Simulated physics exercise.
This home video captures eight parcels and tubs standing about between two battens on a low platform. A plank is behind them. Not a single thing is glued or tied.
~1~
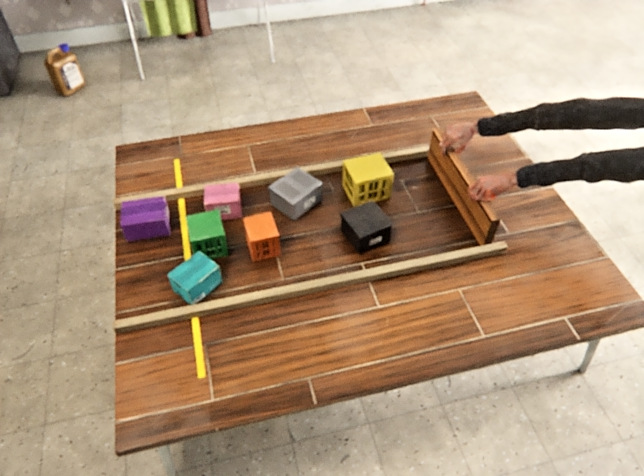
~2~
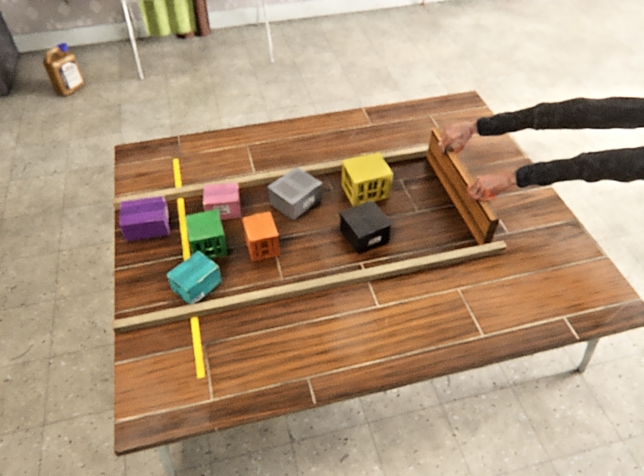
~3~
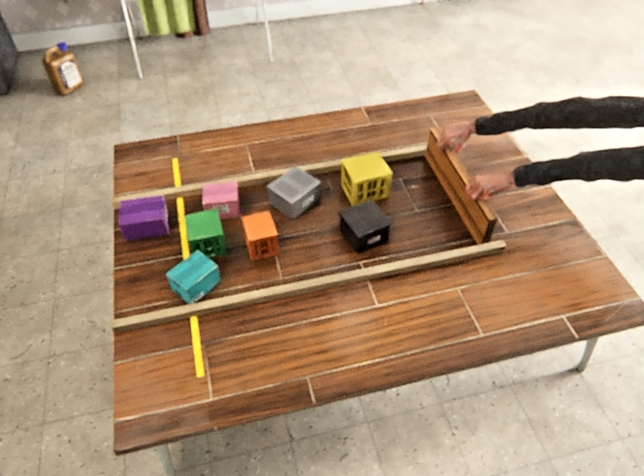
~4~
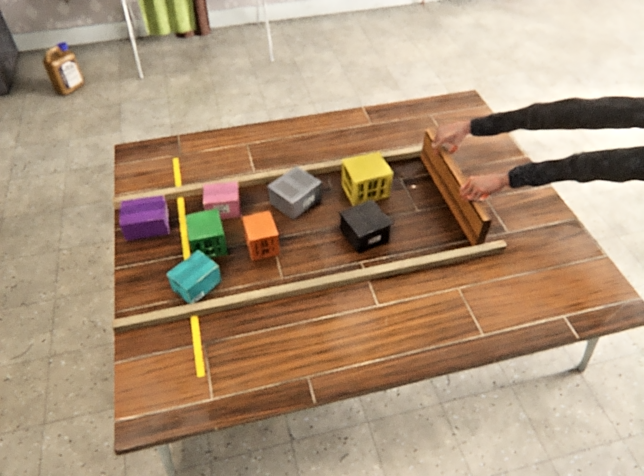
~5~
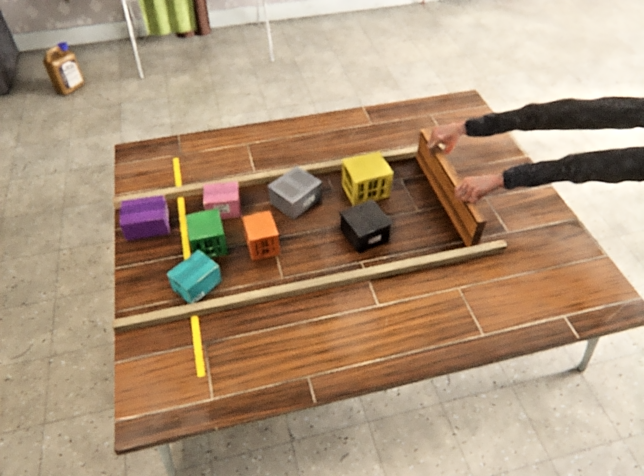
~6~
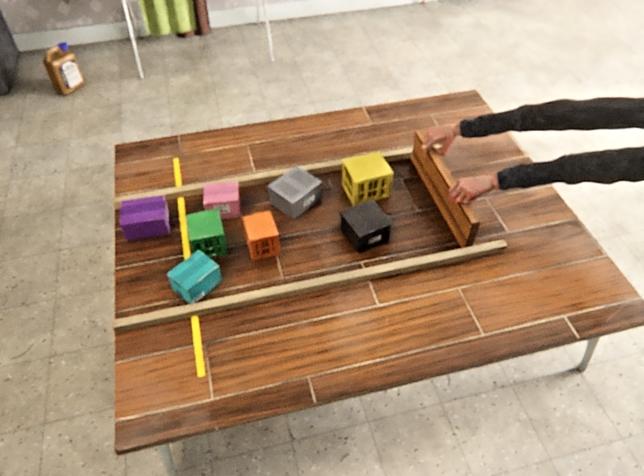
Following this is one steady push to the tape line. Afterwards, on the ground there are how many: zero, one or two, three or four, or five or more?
So the tally of ones that come down is three, perhaps four, really.
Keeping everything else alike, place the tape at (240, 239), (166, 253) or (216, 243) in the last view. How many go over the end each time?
Going through each try, you'd get 1, 6 and 2.
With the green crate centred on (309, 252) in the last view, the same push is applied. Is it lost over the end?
Put there, it simply holds its spot.
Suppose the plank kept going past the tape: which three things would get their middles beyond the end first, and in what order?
In order: The purple parcel, then the pink parcel, then the green crate.
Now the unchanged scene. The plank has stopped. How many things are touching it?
In total, 2.
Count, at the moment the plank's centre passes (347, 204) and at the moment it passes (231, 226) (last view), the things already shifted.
Tally at point one: 3; at point two: 8.
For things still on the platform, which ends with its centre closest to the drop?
The grey tote finishes nearest.
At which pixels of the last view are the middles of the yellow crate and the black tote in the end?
In the last picture, roughly (159, 214) and (166, 261).
Soon after, none off yet; purple parcel at rest near (145, 217); turquoise box at rest near (195, 277); green crate at rest near (207, 235).
Then, none off yet; purple parcel moved a little near (129, 221); turquoise box at rest near (195, 277); green crate moved a little near (194, 236).
By the end, the number that fall off is three or four; fallen, pink parcel, green crate and purple parcel.
